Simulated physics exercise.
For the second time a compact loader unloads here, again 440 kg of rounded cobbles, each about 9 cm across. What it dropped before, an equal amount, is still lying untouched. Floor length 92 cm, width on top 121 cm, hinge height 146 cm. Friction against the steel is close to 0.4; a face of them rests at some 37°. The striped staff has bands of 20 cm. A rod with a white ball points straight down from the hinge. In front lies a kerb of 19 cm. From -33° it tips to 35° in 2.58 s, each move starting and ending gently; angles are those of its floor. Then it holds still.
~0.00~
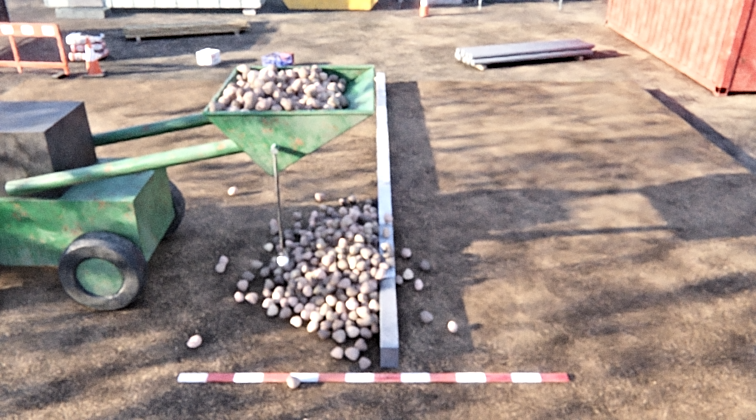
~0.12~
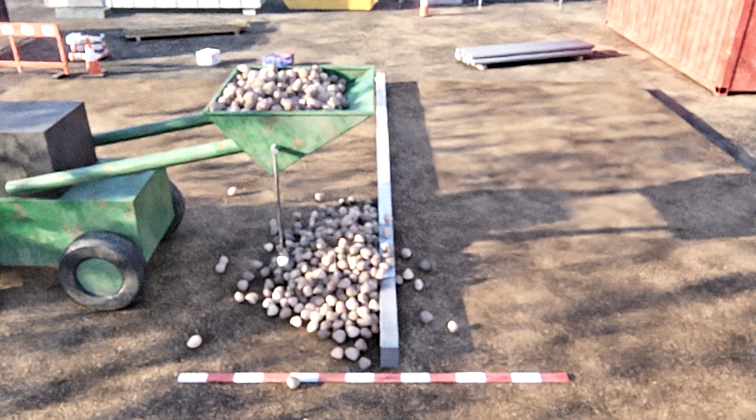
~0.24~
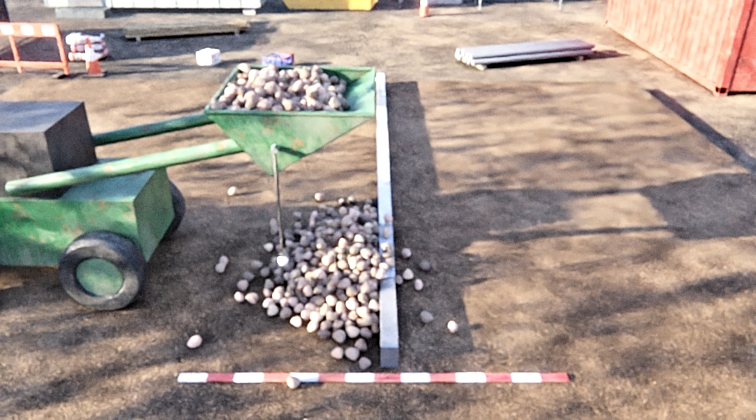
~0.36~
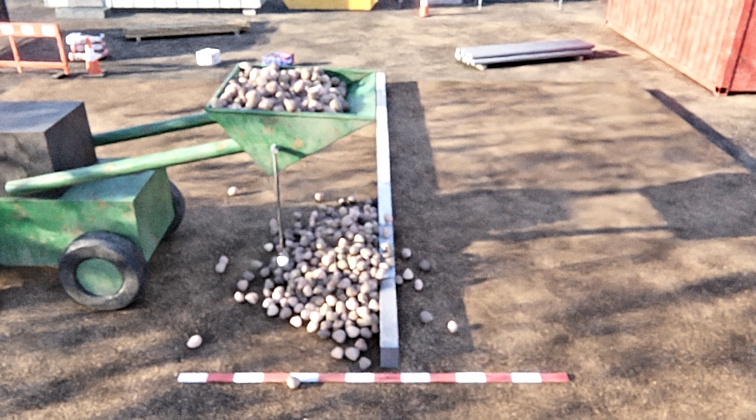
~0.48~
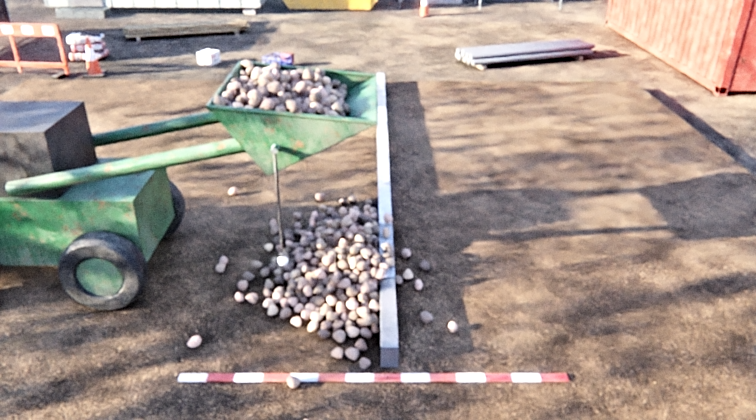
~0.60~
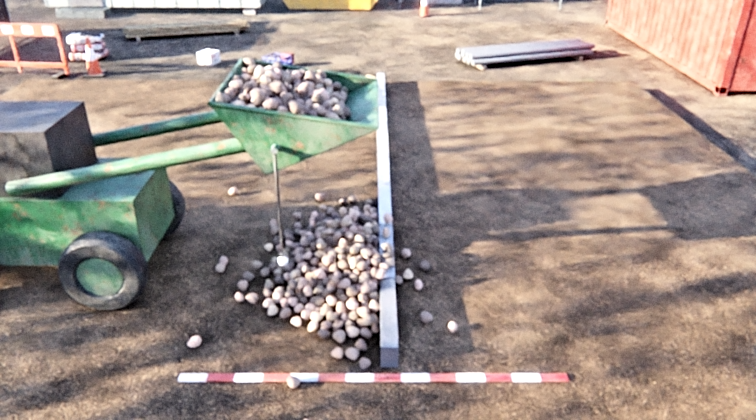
On a dirt yard, a green loader held a bucket heaped with rounded cobbles above a pile of them beside a pale kerb, and the bucket slowly tilted slightly, its right edge dipping.
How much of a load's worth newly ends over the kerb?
Some 89 per cent is added.
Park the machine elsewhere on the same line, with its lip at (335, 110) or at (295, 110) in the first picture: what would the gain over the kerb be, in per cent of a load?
First some 50, then 10 per cent.
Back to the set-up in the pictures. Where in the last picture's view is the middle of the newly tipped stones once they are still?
Around (433, 260).
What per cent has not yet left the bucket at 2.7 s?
It holds some 15 per cent.
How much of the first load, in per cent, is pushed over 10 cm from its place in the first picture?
About 0 per cent.
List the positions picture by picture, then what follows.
In the first frame, the bucket is at -33°, its lip at (374, 112); the top of the load is at (267, 77). The earlier load is highest near (351, 239), 28 cm above ground level, 98 % on this side of the kerb, 2 % over the kerb.
The second frame shows lip at (374, 113), floor tilted -33°, highest stones at (267, 77); the stones move at 0.0 m/s on average.
In the third frame, the bucket is at -31°, its lip at (375, 115); the top of the load is at (268, 76); the stones move at 0.1 m/s on average.
The fourth frame shows lip at (376, 118), floor tilted -29°, highest stones at (267, 75); the stones move at 0.1 m/s on average.
The fifth frame shows lip at (377, 123), floor tilted -27°, highest stones at (259, 74); the stones move at 0.1 m/s on average.
In the sixth frame, the bucket is at -24°, its lip at (379, 128); the top of the load is at (261, 72); the stones move at 0.1 m/s on average.
After 1.9 s the floor is at 25°; in per cent of one load, 88 in the bucket, 109 on this side of the kerb, 2 over the kerb; the foremost stones are at (417, 268).
After 2.7 s the floor is at 35°; in per cent of one load, 16 in the bucket, 126 on this side of the kerb, 58 over the kerb; the foremost stones are at (497, 270).
After 3.0 s the floor is at 35°; in per cent of one load, 0 in the bucket, 119 on this side of the kerb, 81 over the kerb; the foremost stones are at (533, 266).
After 5.7 s the floor is at 35°; in per cent of one load, 0 in the bucket, 110 on this side of the kerb, 90 over the kerb; the foremost stones are at (555, 261). Net gain over the kerb, 89.
